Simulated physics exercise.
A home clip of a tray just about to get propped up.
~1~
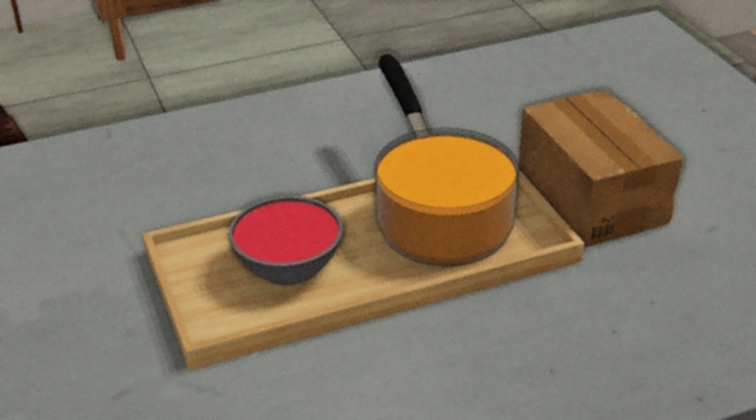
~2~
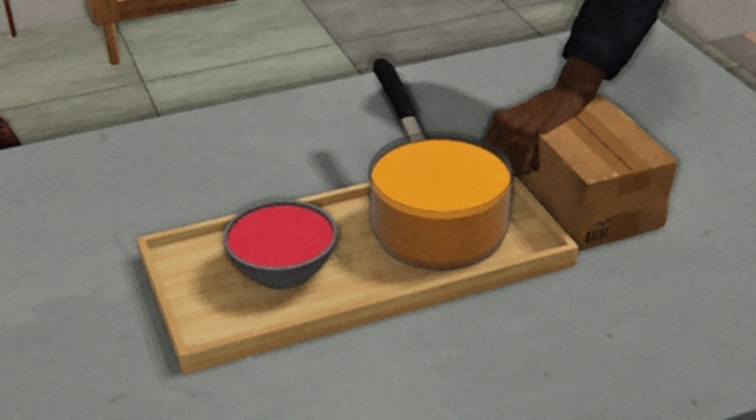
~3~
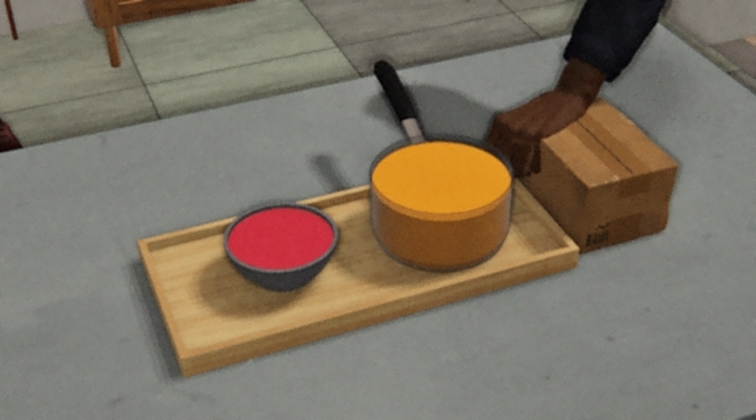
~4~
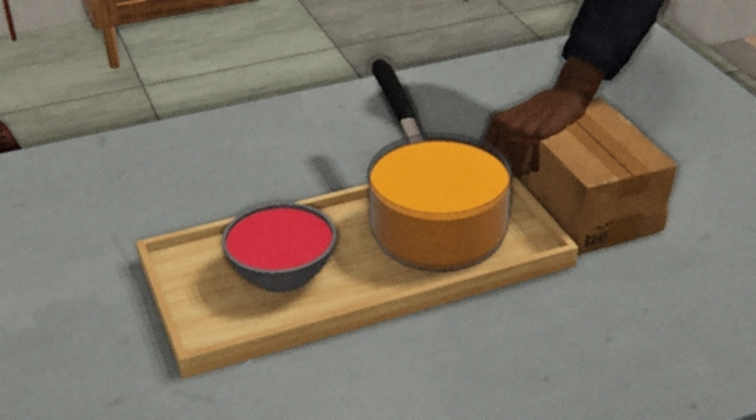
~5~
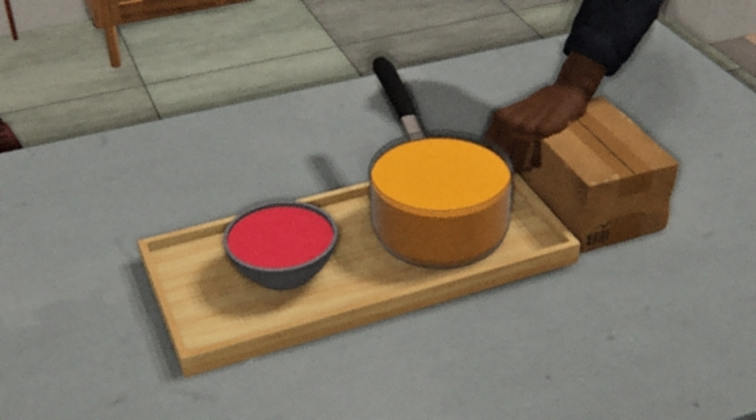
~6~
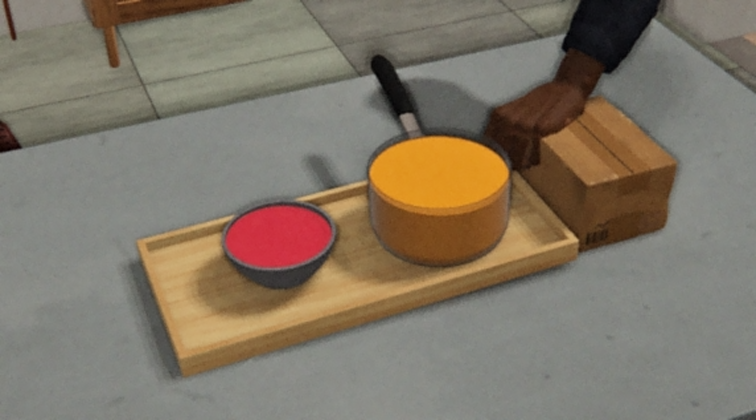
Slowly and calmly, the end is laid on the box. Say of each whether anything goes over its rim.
Here the bowl sheds some over the edge and the saucepan sheds some over the edge.
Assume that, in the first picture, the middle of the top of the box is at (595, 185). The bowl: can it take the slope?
Result: Sheds nothing.
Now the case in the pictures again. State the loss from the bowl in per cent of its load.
Reading: Some 24 per cent.
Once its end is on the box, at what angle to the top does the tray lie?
Some 13 degrees.
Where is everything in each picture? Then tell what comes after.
The tray lies flat; bowl (287, 245) nearly full; saucepan (446, 195) nearly full; box (634, 203), in the first picture.
A hand takes the end of the tray; bowl nearly full, surface at (280, 237); saucepan nearly full, surface at (440, 178), in the second picture.
The tray slopes by about 0°; bowl (282, 252) nearly full; saucepan (441, 202) nearly full, in the third picture.
The end is rising; bowl nearly full, surface at (280, 240); saucepan nearly full, surface at (439, 179); box (628, 210), in the fourth picture.
The end has come up a little; bowl (282, 250) nearly full; saucepan (441, 197) nearly full, in the fifth picture.
Slope near 1°; bowl nearly full, surface at (280, 238); saucepan nearly full, surface at (439, 174); box (629, 208), in the sixth picture.
A moment on, the tray slopes by about 7°; bowl, all is still inside; saucepan, all is still inside.
Further on, the tray slopes by about 15°; bowl, a puddle lies under it; saucepan, a puddle lies under it.
When it is over, the tray slopes by about 13°, resting on the box; bowl, a puddle lies under it; saucepan, a puddle lies under it.
